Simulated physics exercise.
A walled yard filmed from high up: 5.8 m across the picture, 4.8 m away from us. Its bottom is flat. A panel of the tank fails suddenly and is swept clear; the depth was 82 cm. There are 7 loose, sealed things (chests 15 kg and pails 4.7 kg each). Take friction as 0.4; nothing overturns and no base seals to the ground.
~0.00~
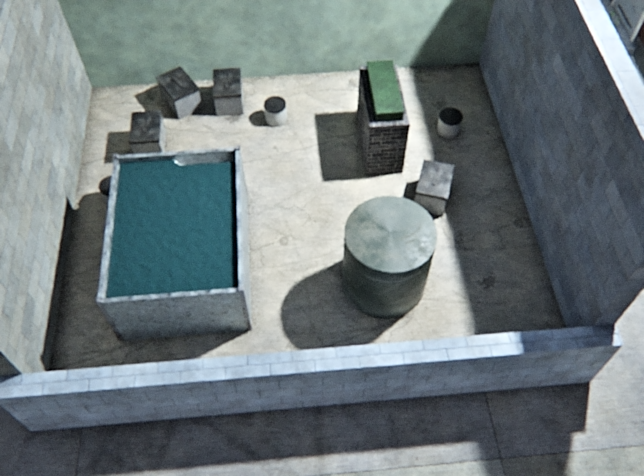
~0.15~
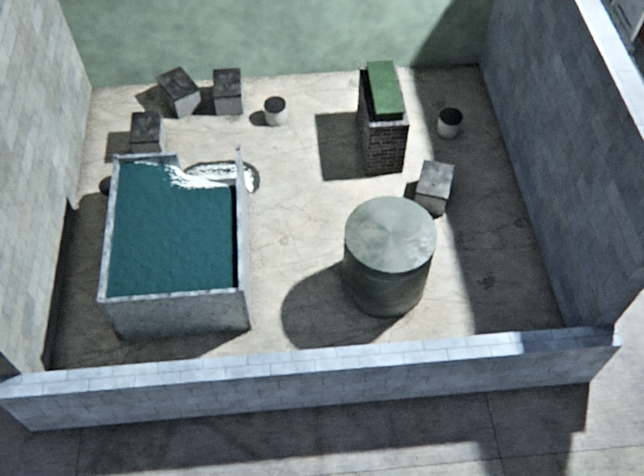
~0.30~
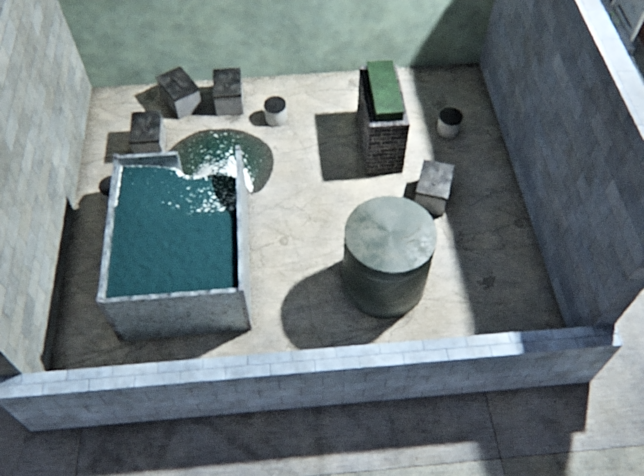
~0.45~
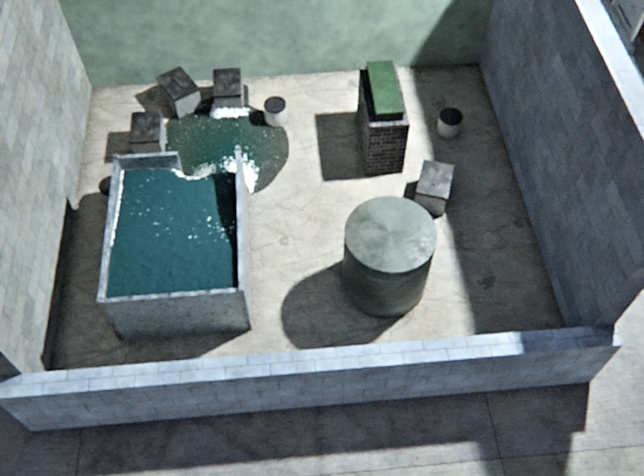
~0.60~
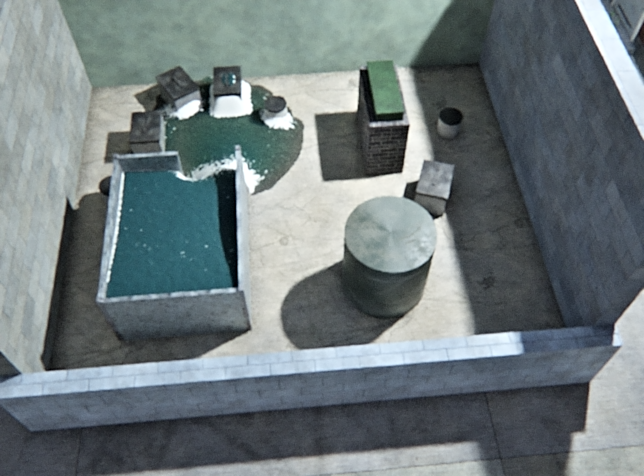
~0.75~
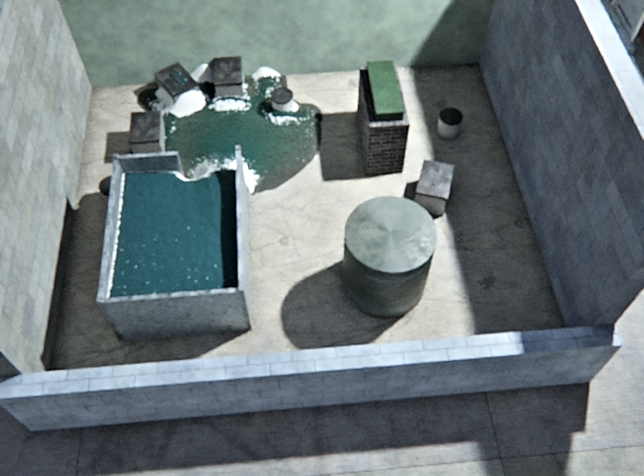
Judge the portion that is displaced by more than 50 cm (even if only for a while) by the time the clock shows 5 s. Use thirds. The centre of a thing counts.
That comes to two thirds or above.
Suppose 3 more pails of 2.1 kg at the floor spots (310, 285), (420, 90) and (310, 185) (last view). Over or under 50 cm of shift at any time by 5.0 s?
In that order: Short of it, over, less.
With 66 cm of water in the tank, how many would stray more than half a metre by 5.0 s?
In that case 6 of them.
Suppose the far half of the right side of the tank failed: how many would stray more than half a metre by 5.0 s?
In that case 3 of them.
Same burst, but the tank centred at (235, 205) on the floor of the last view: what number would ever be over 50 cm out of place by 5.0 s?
In that case 6 of them.
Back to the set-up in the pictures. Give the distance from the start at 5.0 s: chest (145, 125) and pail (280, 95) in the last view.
In turn: 50 cm, 400 cm.
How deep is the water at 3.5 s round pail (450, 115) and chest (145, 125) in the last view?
About 5 and 10 cm.
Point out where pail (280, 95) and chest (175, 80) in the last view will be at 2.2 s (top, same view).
Near (479, 88) and (103, 105).
After 1.1 s 1 of 7 are over 50 cm from their spots; 3 afloat.
After 2.2 s 2 of 7 are over 50 cm from their spots; 1 afloat.
After 3.5 s 5 of 7 are over 50 cm from their spots; 2 afloat.
After 5.0 s 6 of 7 are over 50 cm from their spots, and 6 have been at some point; 4 afloat.
